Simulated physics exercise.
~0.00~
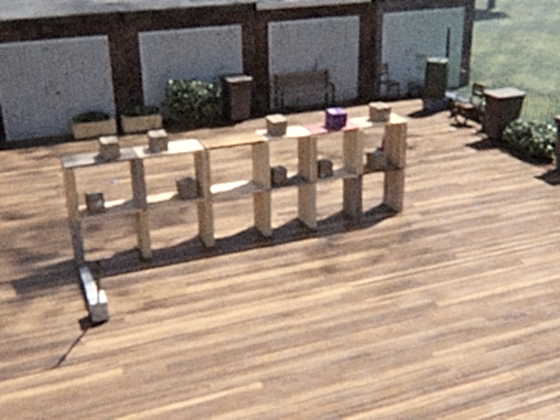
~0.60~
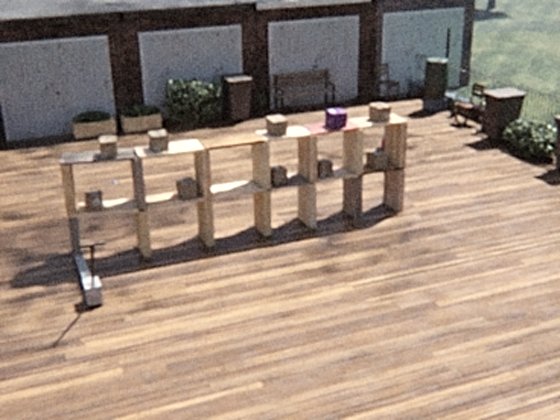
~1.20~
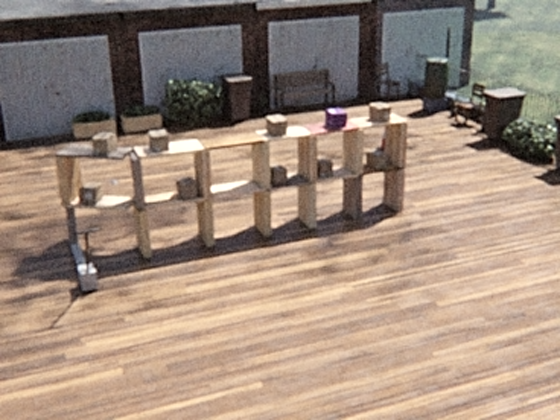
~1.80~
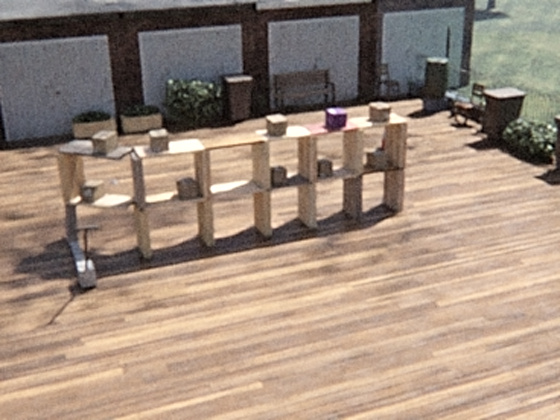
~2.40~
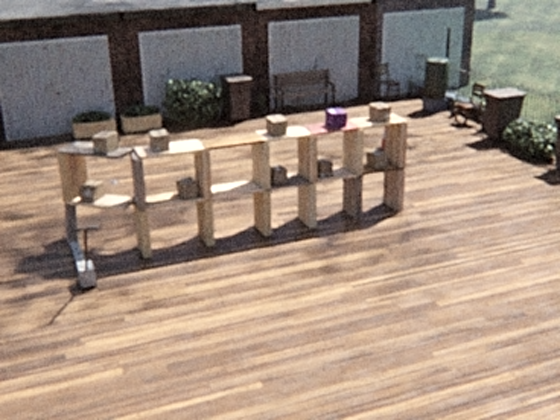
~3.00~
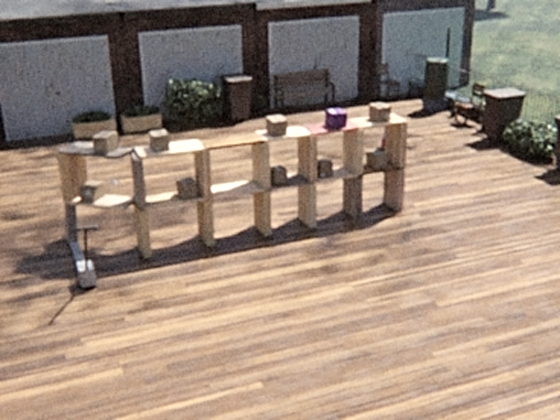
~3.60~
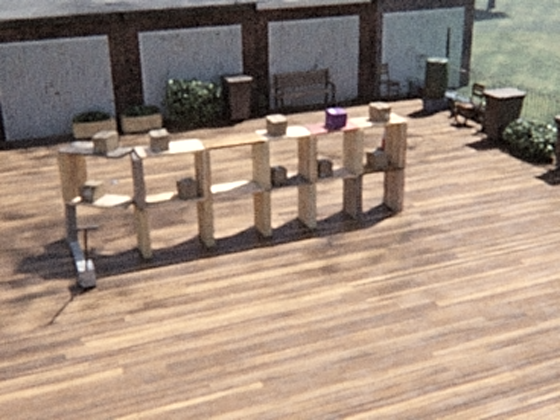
On a sunlit wooden deck, a low metal jack nudges the left end of a two-tier board shelf, which shifts but stays standing.
